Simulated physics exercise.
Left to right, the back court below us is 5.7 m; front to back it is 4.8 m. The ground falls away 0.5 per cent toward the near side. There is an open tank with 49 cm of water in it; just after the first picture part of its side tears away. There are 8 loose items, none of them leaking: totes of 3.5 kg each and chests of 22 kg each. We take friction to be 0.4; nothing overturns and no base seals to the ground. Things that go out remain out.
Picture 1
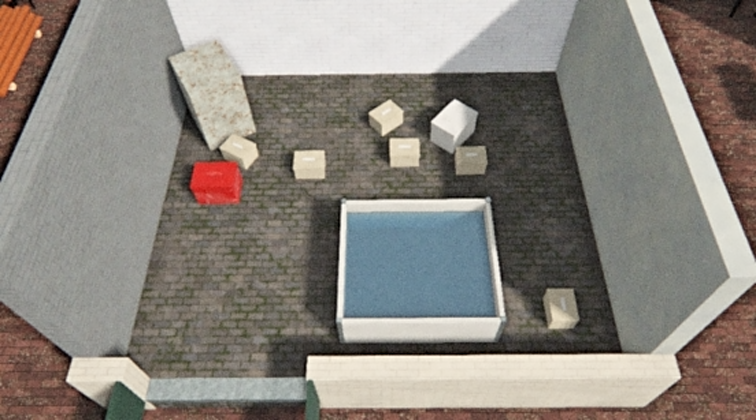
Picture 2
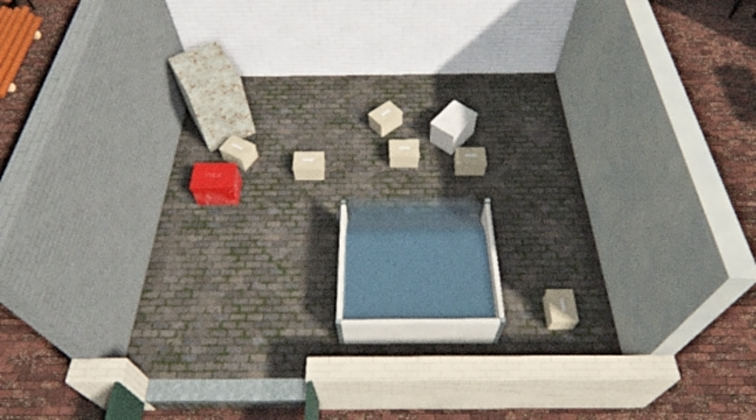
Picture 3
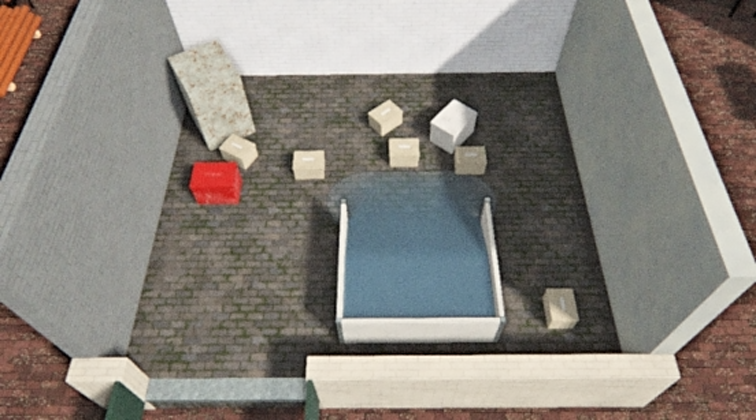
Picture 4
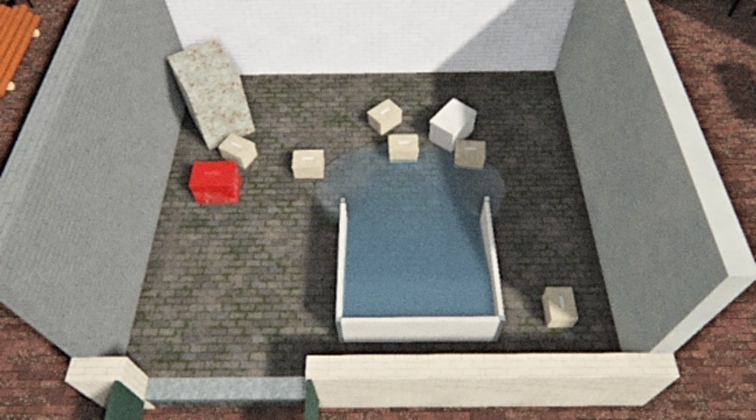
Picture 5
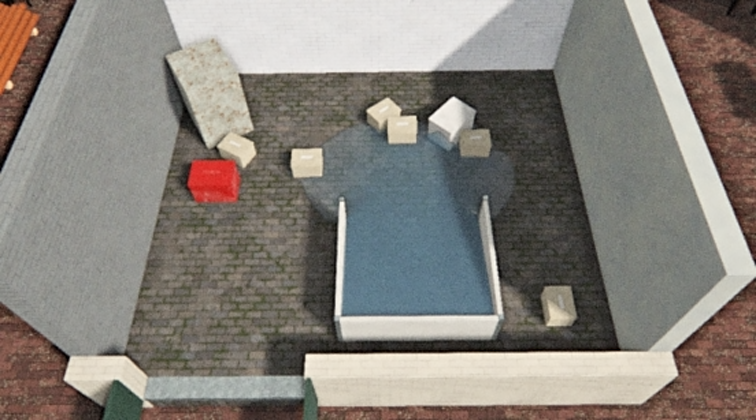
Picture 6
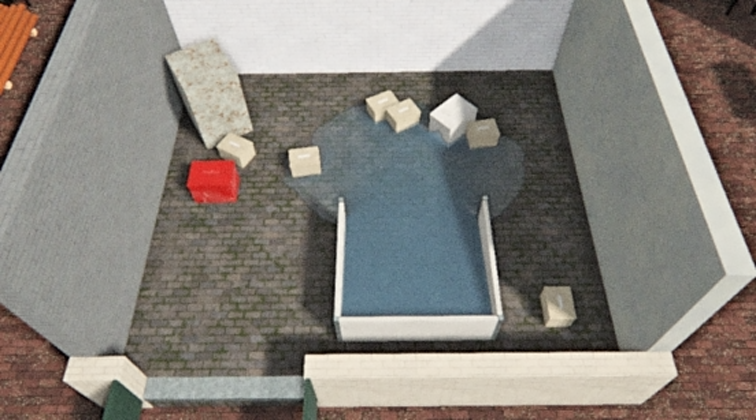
Water spreads from the tank's open far side and pushes a few pale boxes back.
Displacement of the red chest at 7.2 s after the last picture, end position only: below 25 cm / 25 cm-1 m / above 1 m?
Below 25 cm.
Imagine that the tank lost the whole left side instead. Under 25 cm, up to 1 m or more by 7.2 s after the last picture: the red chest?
The red chest simply gets swept away.
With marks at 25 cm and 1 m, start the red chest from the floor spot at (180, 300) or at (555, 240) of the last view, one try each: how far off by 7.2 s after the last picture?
I'd say it does not really move on the first try and it drifts a short distance on the second.
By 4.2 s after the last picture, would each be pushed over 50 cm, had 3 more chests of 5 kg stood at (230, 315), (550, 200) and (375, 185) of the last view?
First within, then beyond, then beyond.
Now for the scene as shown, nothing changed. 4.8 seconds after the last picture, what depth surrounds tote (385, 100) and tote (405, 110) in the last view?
I'd put it at 10 cm and 6 cm respectively.
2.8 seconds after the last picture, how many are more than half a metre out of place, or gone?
Answer: 5.
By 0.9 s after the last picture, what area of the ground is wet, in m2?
At that time the wet patch spans about 14 m2.
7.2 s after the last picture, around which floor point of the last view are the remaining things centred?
I'd put it around (390, 203).
Then, 0.9 s after the last picture the red chest is near (211, 173), 0.0 m from its start, aground; 0 of 8 are out; 2 afloat.
Then, 2.8 s after the last picture the red chest is near (211, 173), 0.0 m from its start, aground; 0 of 8 are out; 5 afloat.
Then, 4.8 s after the last picture the red chest is near (211, 173), 0.0 m from its start, aground; 0 of 8 are out; 5 afloat.
Then, 7.2 s after the last picture the red chest is near (211, 173), 0.0 m from its start, aground; 0 of 8 are out; 6 afloat.
